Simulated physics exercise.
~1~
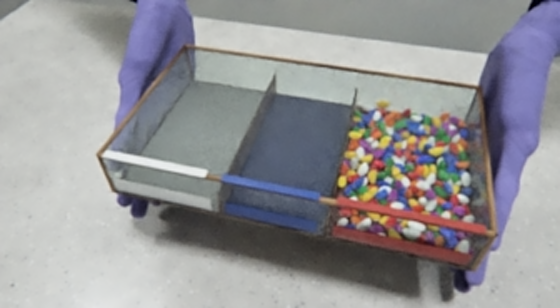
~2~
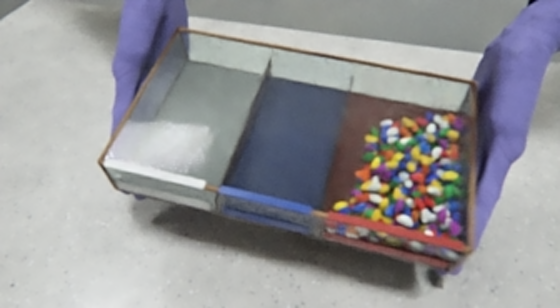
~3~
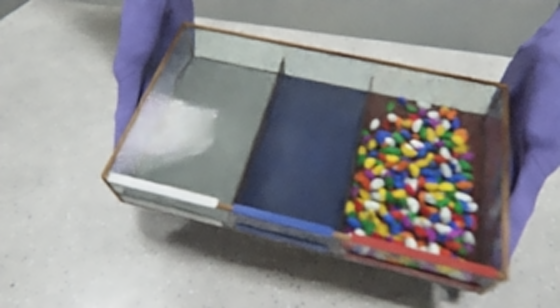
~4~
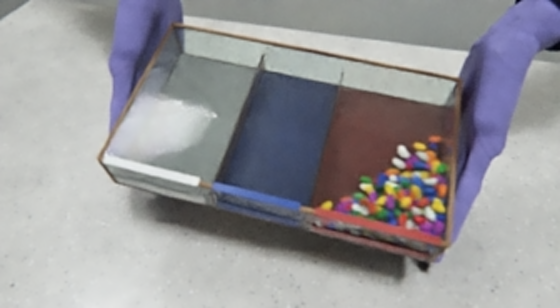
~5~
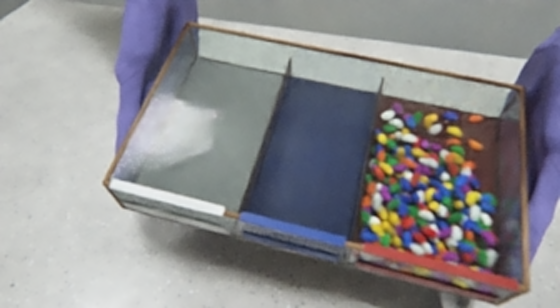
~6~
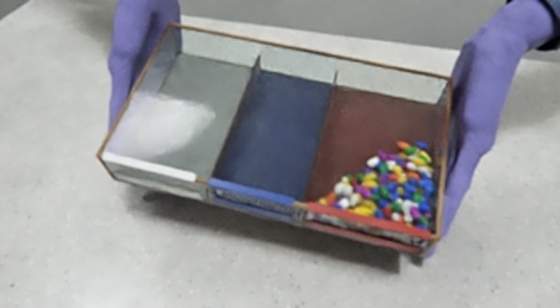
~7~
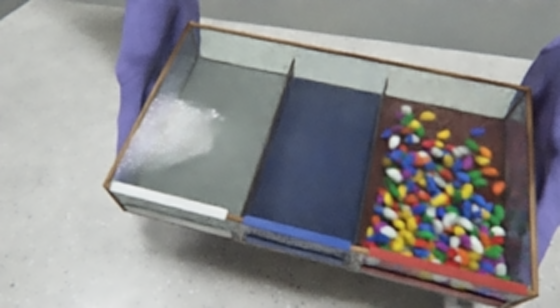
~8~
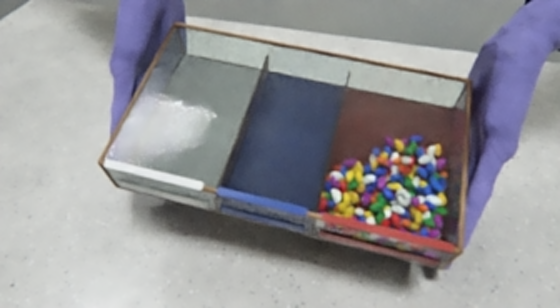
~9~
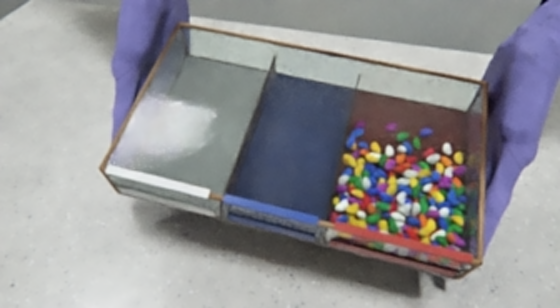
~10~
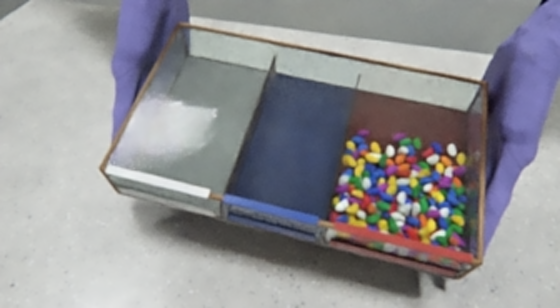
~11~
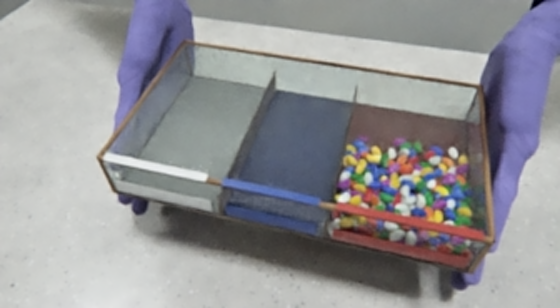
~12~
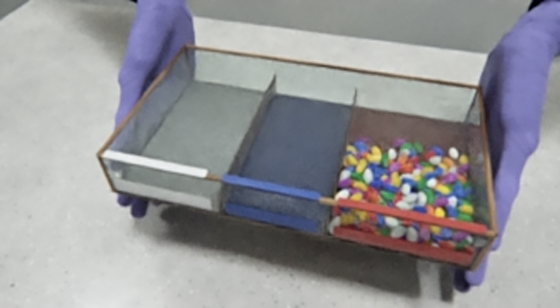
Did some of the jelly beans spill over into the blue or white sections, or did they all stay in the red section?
They all stayed in the red section, and the blue and white sections were empty at the end.
Colorful jelly beans slid about in the red section of a divided box as gloved hands tilted it, shook it back and forth, and leveled it again. They all ended up still in the red section, with the blue and white ones empty.
